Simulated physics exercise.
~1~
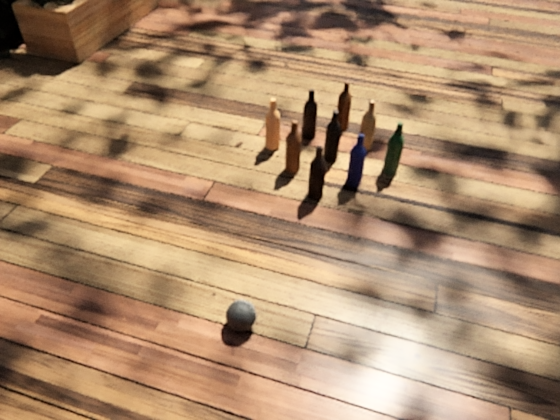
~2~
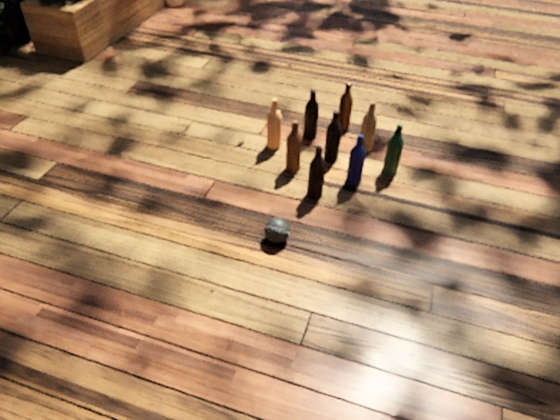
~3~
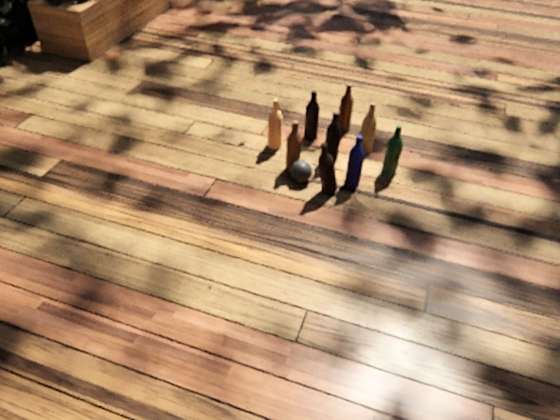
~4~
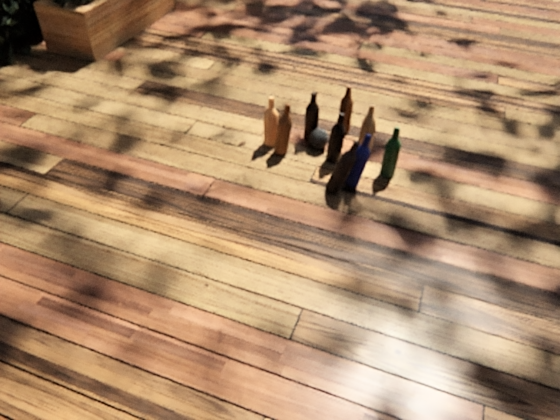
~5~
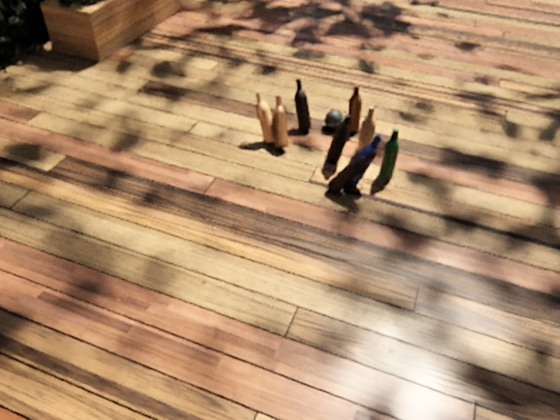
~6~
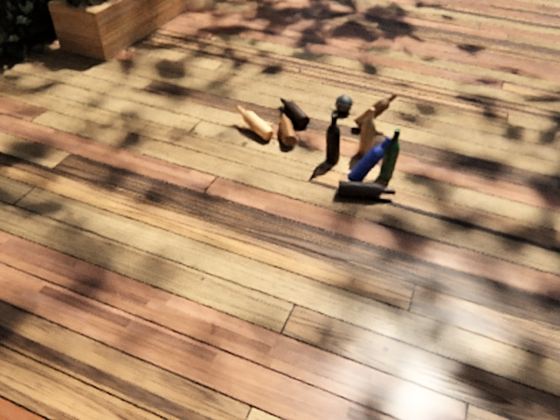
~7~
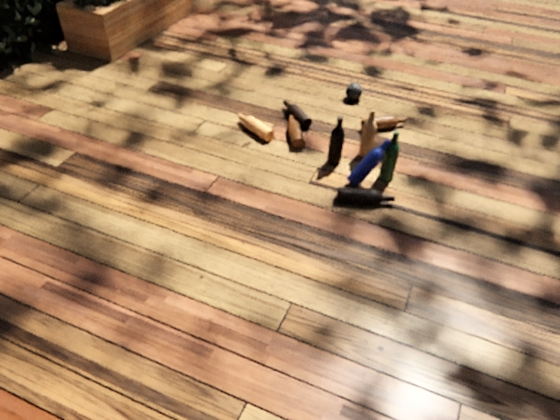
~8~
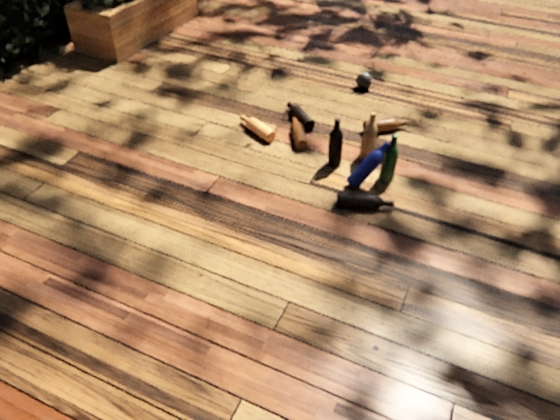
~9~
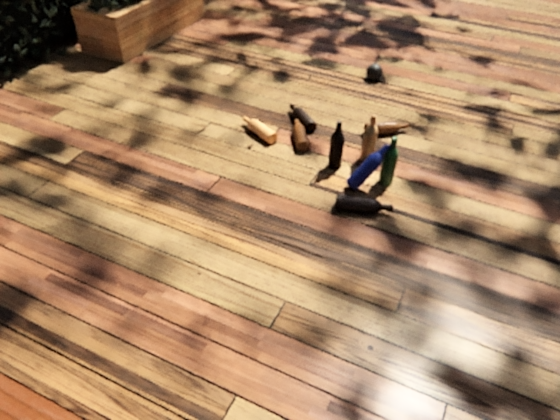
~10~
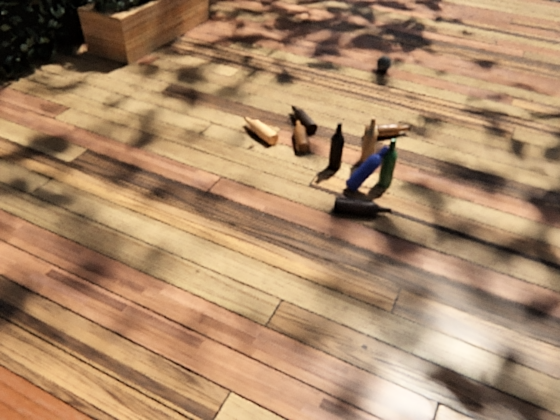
Grey ball rolling across sunlit wooden decking into a cluster of bottle-shaped skittles, toppling several and rolling on beyond them.
